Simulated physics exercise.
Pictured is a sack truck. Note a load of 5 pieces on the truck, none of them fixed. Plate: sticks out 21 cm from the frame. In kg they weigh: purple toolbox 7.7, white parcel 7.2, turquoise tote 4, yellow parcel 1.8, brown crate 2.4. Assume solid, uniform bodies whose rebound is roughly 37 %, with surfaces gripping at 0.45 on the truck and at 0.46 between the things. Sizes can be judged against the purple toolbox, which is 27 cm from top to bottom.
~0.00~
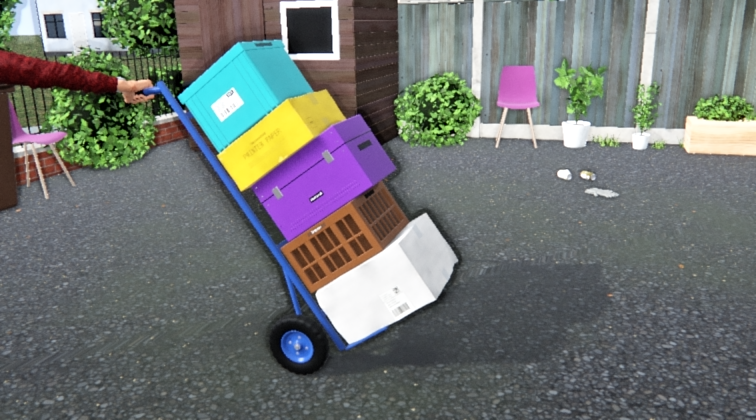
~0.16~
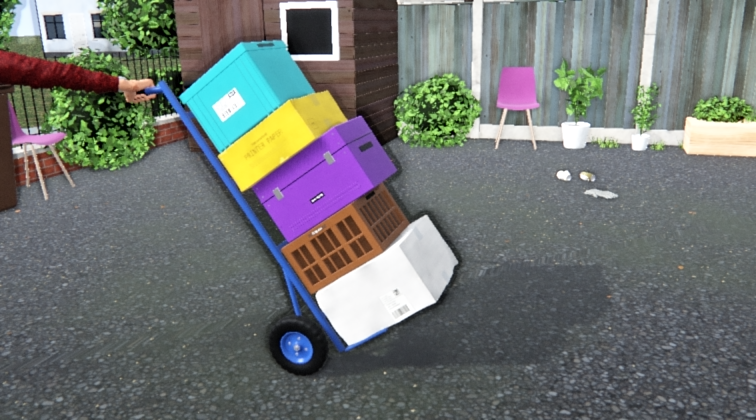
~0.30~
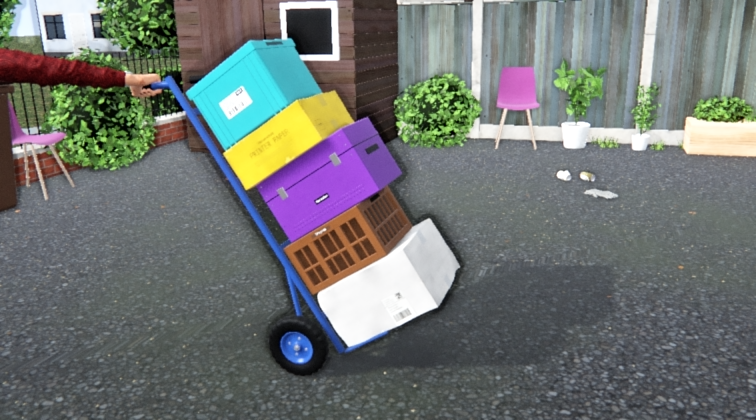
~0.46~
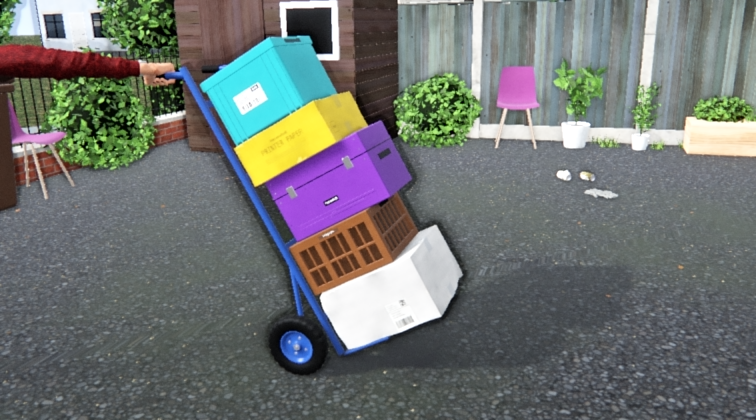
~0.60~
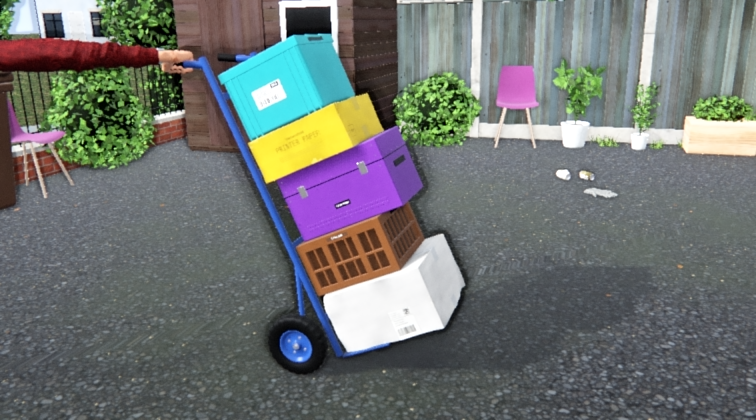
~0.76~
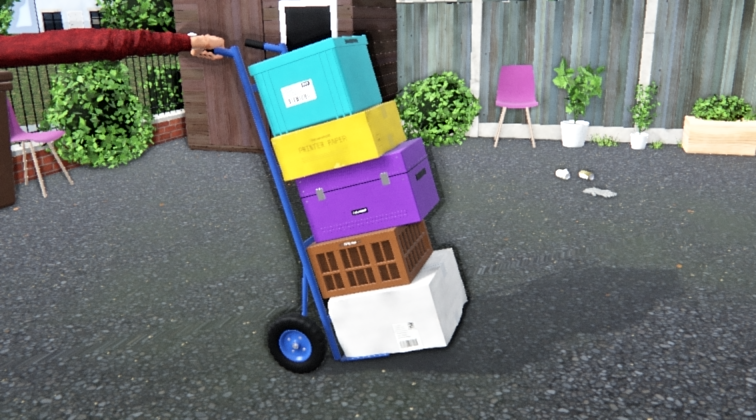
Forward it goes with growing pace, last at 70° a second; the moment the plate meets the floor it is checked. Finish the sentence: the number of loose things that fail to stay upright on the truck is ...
... three or more.
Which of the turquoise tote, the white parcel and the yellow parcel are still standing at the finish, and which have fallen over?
Final state - turquoise tote: Goes over; white parcel: Remains on its base; yellow parcel: Goes over.
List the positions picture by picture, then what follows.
In the first frame, 35° short of upright; purple toolbox (325, 178); white parcel (389, 277).
In the second frame, 34° short of upright; brown crate (348, 236); turquoise tote (252, 96).
In the third frame, 33° short of upright; yellow parcel (292, 139); brown crate (350, 238).
In the fourth frame, 29° short of upright; turquoise tote (273, 90); yellow parcel (304, 137).
In the fifth frame, 24° short of upright; brown crate (363, 243); turquoise tote (291, 87).
In the sixth frame, 17° short of upright; purple toolbox (369, 190); white parcel (400, 301).
After 1.26 s, truck upright; purple toolbox tipped 13° from how it sat near (433, 214); turquoise tote tipped 13° from how it sat; yellow parcel tipped 13° from how it sat.
After 1.76 s, truck upright; turquoise tote now dropped from the stack; purple toolbox tipped 45° from how it sat near (485, 227); yellow parcel tipped 45° from how it sat.
After 2.06 s, truck upright; purple toolbox and yellow parcel now dropped from the stack; brown crate on its side.
After 2.36 s, truck upright; brown crate upside down.
At rest (3.6 s), dropped from the stack, purple toolbox, turquoise tote, yellow parcel and brown crate; white parcel in place, give or take 10 cm. Seen from the same camera at the end, purple toolbox near (602, 323), white parcel near (406, 325).
